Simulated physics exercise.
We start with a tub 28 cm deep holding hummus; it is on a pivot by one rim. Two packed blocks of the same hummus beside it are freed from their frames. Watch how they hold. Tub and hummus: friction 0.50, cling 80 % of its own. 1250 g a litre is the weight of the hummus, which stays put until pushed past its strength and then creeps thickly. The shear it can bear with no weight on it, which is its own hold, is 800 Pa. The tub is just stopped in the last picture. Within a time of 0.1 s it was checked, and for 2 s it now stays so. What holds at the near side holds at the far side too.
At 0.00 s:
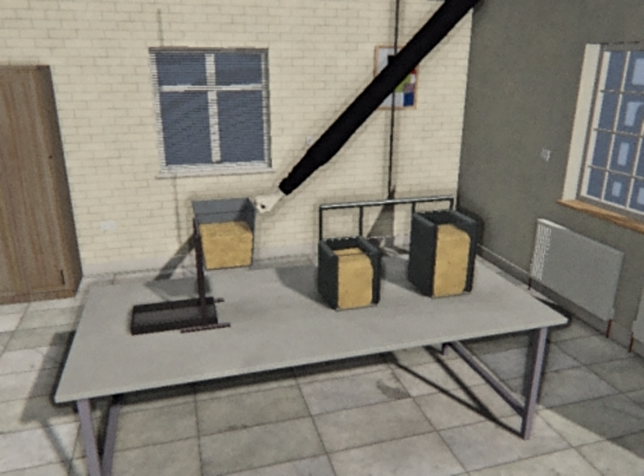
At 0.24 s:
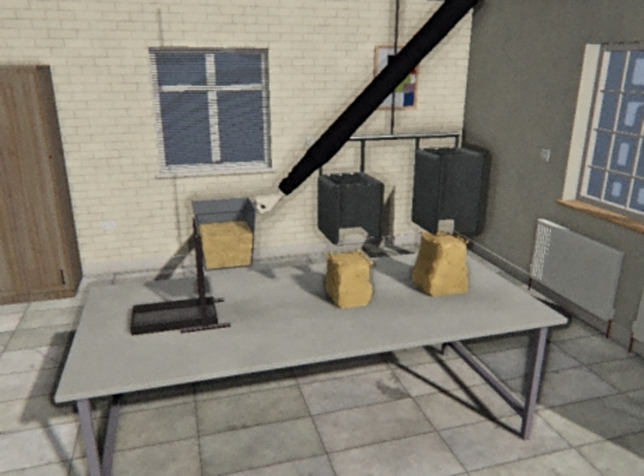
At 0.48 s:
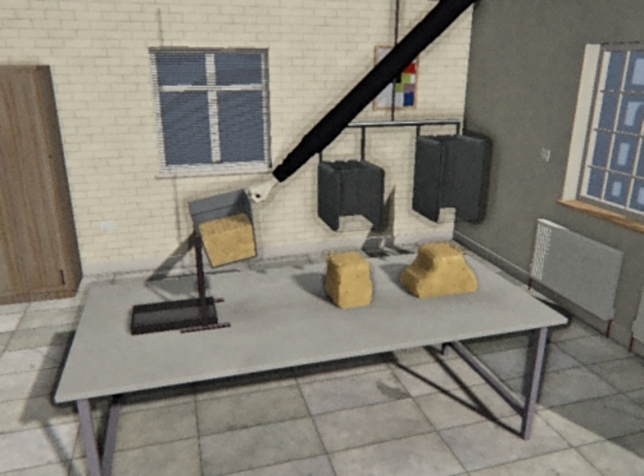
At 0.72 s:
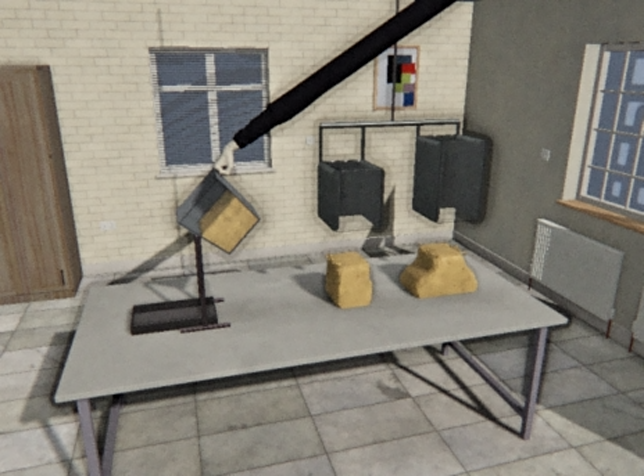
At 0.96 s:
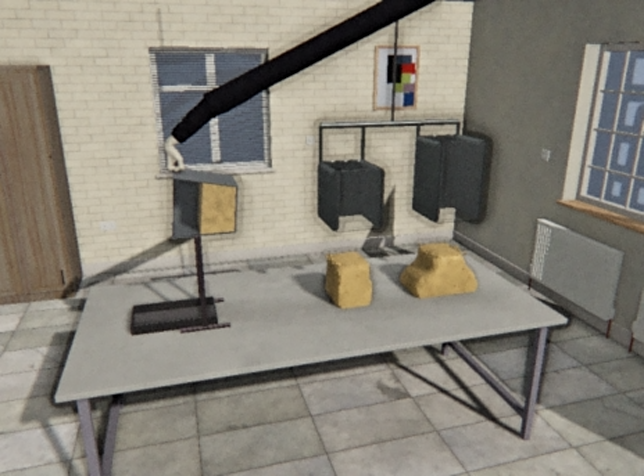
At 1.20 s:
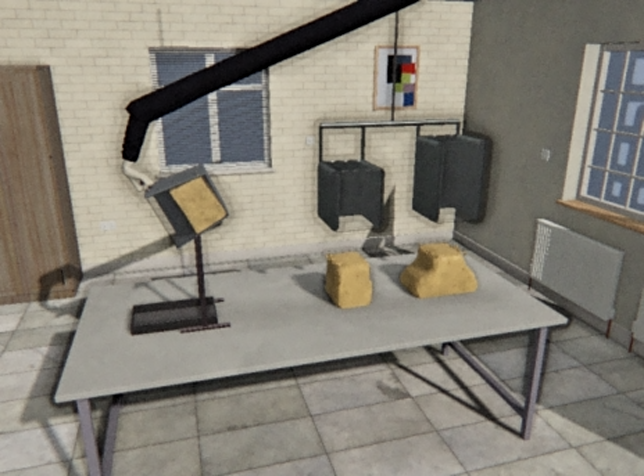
Dark molds lift off two tan blocks on a table, and the right block slumps lower and wider; then a black mechanical arm rotates a raised tub of tan material counterclockwise past its side, the material staying inside.
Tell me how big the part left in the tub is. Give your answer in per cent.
I would say about 0 percent.
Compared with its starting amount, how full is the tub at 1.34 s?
Tub contents: Around 100 %.
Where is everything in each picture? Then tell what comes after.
The first picture shows handle-side rim at (254, 209), tilt 0 degrees; top of the hummus at (247, 235); blocks stand 25 cm, 35 cm (left to right).
The second picture shows handle-side rim at (254, 209), tilt 0 degrees; top of the hummus at (247, 235); blocks stand 24 cm, 31 cm (left to right).
The third picture shows handle-side rim at (249, 200), tilt 10 degrees; top of the hummus at (248, 227); blocks stand 24 cm, 24 cm (left to right).
The fourth picture shows handle-side rim at (217, 178), tilt 47 degrees; top of the hummus at (234, 199); blocks stand 24 cm, 24 cm (left to right).
The fifth picture shows handle-side rim at (174, 179), tilt 85 degrees; top of the hummus at (206, 184); blocks stand 24 cm, 24 cm (left to right).
The sixth picture shows handle-side rim at (146, 199), tilt 115 degrees; top of the hummus at (201, 178); blocks stand 24 cm, 24 cm (left to right).
After 1.34 s, the tub is at 115 degrees and holds 100 %.
After 1.51 s, the tub is at 115 degrees and holds 37 %.
After 1.68 s, the tub is at 115 degrees and holds 0 %.
After 1.85 s, the tub is at 115 degrees and holds 0 %.
After 3.20 s, at the end, the tub is at 115 degrees and holds 0 %.
